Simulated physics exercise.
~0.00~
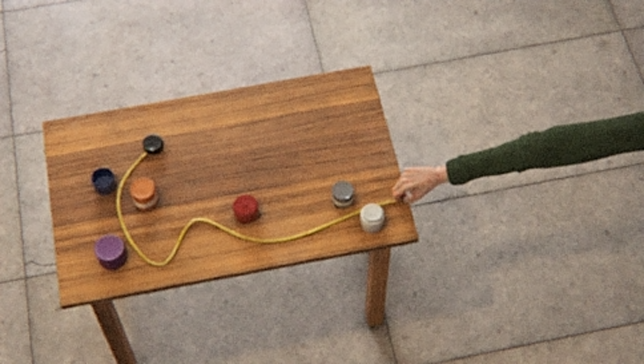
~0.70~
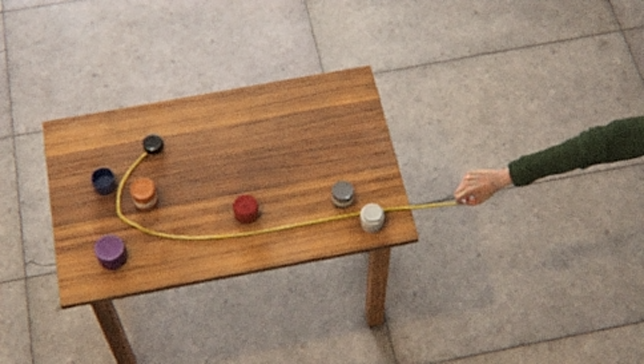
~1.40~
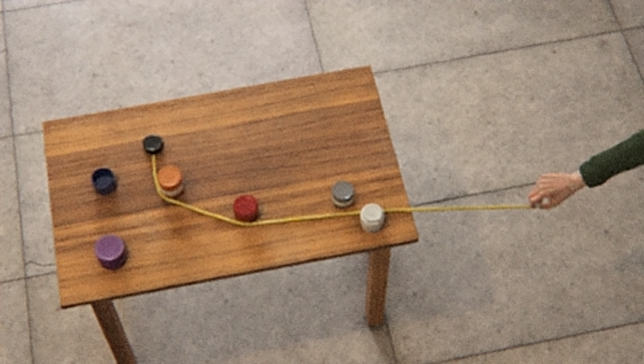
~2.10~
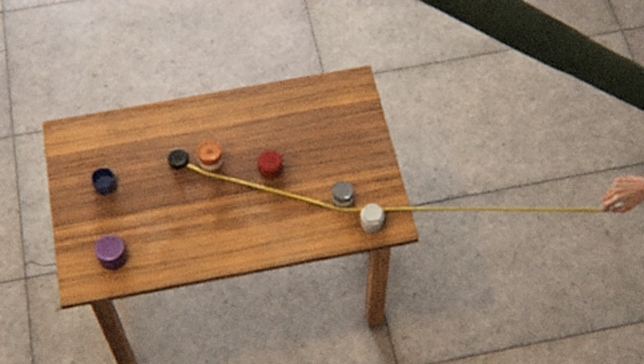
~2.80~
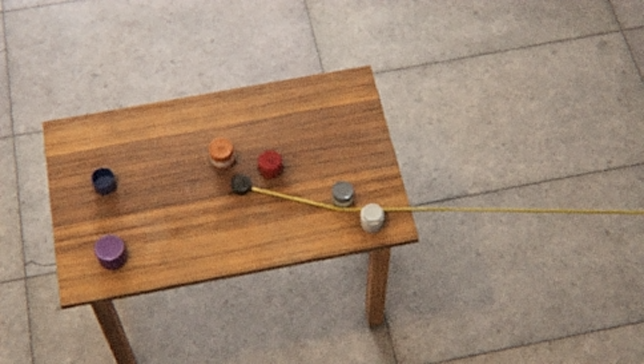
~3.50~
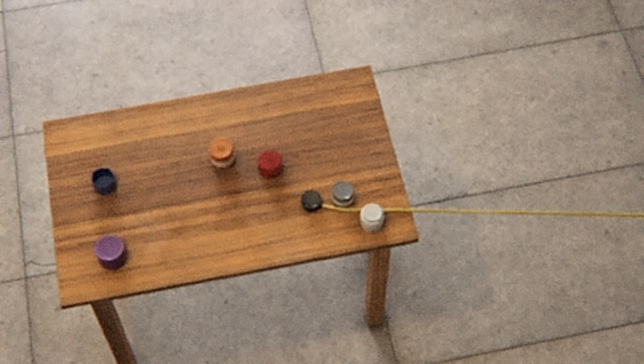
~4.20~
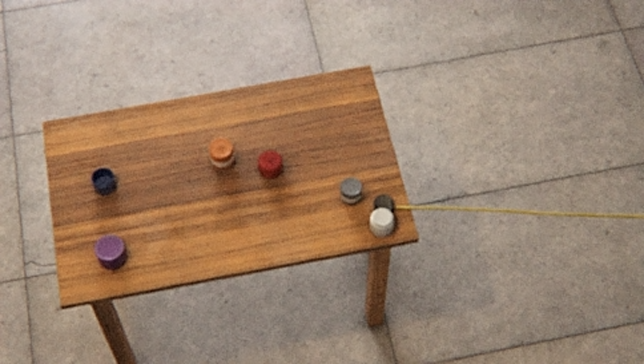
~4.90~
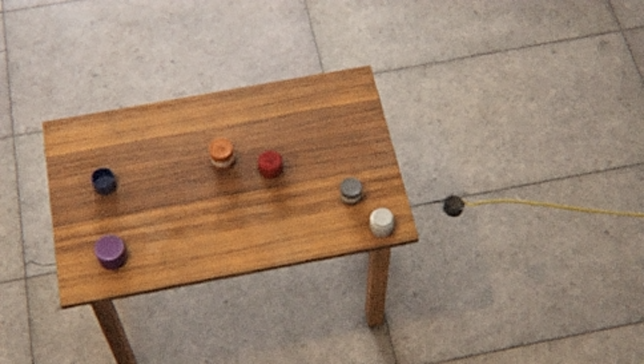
A black puck on a yellow cord is pulled rightward by a hand across a wooden table and off its right edge, as the cord shifts the orange and red containers up and right, the white and grey ones move slightly, and the blue and purple ones stay put.
